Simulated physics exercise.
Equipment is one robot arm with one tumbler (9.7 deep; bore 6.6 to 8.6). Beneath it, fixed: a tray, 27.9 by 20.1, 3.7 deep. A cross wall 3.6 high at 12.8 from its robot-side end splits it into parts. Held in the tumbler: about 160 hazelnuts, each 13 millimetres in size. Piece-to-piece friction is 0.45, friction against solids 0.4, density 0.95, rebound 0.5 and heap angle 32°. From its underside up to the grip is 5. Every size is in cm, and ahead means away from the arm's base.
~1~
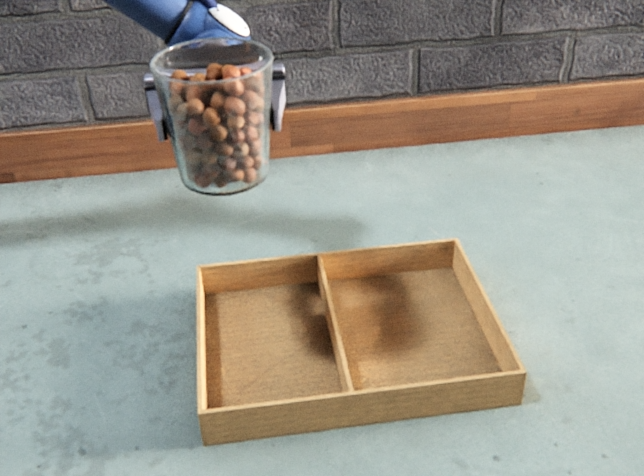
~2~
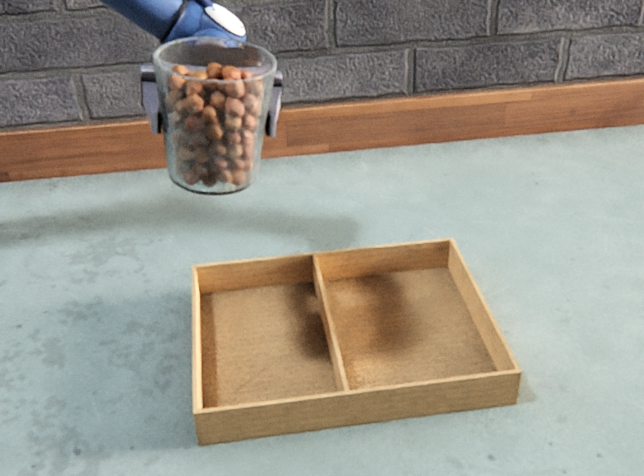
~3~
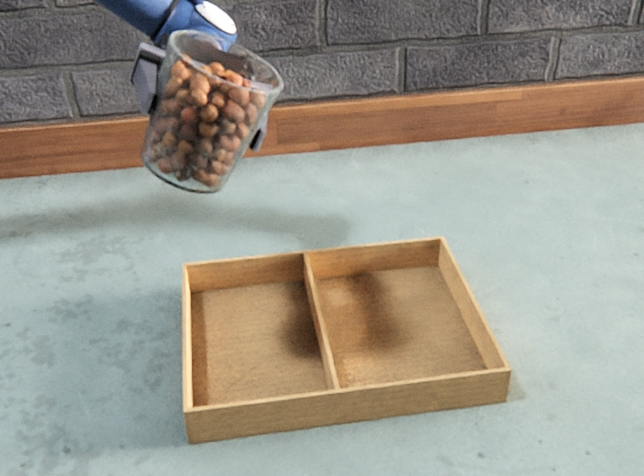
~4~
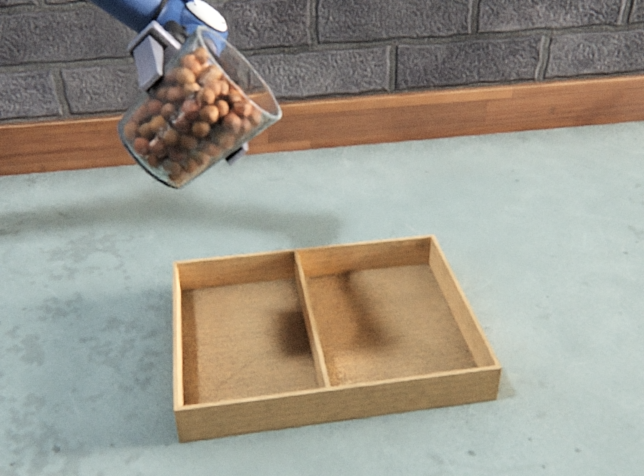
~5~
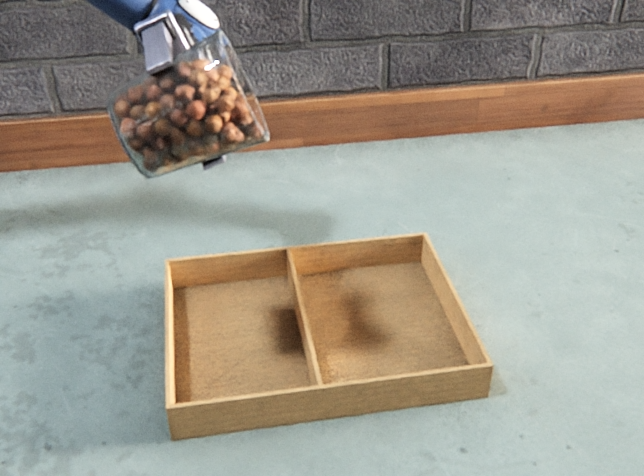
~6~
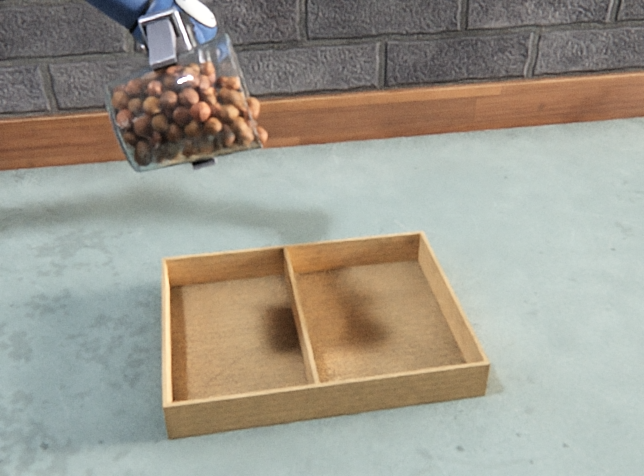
A blue robot arm holds a clear tumbler of hazelnuts above a wooden tray split by a divider, then tilts it steadily toward the right until it lies nearly on its side, the nuts shifting toward the rim.
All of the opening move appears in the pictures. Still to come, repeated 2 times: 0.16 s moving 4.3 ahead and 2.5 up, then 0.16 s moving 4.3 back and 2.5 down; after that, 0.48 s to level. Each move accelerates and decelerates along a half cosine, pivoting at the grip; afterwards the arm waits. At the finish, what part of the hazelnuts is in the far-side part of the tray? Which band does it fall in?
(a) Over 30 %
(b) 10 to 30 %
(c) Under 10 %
Answer: A.
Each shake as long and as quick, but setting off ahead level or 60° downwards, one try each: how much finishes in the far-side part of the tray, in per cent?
55 and 10 %.
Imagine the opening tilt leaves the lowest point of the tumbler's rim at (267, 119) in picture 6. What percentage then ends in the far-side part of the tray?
30 %.
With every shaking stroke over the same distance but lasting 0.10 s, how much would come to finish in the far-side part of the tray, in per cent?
In that case around 80 per cent.
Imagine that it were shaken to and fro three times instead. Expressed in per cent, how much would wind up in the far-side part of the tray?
60 per cent.
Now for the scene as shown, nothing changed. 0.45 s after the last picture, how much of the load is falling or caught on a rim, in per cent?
Around 3 per cent of the load.
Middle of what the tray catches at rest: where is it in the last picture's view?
Near (364, 320).
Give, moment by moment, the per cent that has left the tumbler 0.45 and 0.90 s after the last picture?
Taking the two times in order, I'd say 45 and then 70 per cent.
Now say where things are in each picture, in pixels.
The tumbler middle at (219, 121), level; upper third of the load around (218, 94), from x 175 to 260, top at y 70; 158 in the tumbler, in the first picture.
The tumbler middle at (214, 120), tilted 7° forward; upper third of the load around (214, 95), from x 170 to 260, top at y 70, in the second picture.
The tumbler middle at (204, 118), tilted 26° forward; upper third of the load around (202, 92), from x 155 to 260, top at y 65, in the third picture.
The tumbler middle at (194, 116), tilted 50° forward; upper third of the load around (192, 91), from x 135 to 255, top at y 60, in the fourth picture.
The tumbler middle at (186, 113), tilted 69° forward; upper third of the load around (184, 92), from x 125 to 255, top at y 65, in the fifth picture.
The tumbler middle at (183, 111), tilted 76° forward; upper third of the load around (170, 94), from x 120 to 260, top at y 70; 158 in the tumbler, in the sixth picture.
Then, 0.45 s on, tilted 76° forward, highest piece 28 above the table; 84 in the tumbler, 61 in the far-side part, 8 in the robot-side part, 5 in flight or on a rim.
Then, 0.90 s on, tilted 34° forward, highest piece 28 above the table; 89 in the far-side part, 49 in the tumbler, 16 in the robot-side part, 3 on the table or floor, 1 in flight or on a rim.
Then, 1.32 s on, level, highest piece 26 above the table; 89 in the far-side part, 49 in the tumbler, 16 in the robot-side part, 4 on the table or floor.
Then, 2.37 s on, level, highest piece 26 above the table; 89 in the far-side part, 49 in the tumbler, 16 in the robot-side part, 4 on the table or floor.
In the end, 89 in the far-side part, 49 in the tumbler, 16 in the robot-side part, 4 on the table or floor. That is 56 % in the far-side part of the tray.
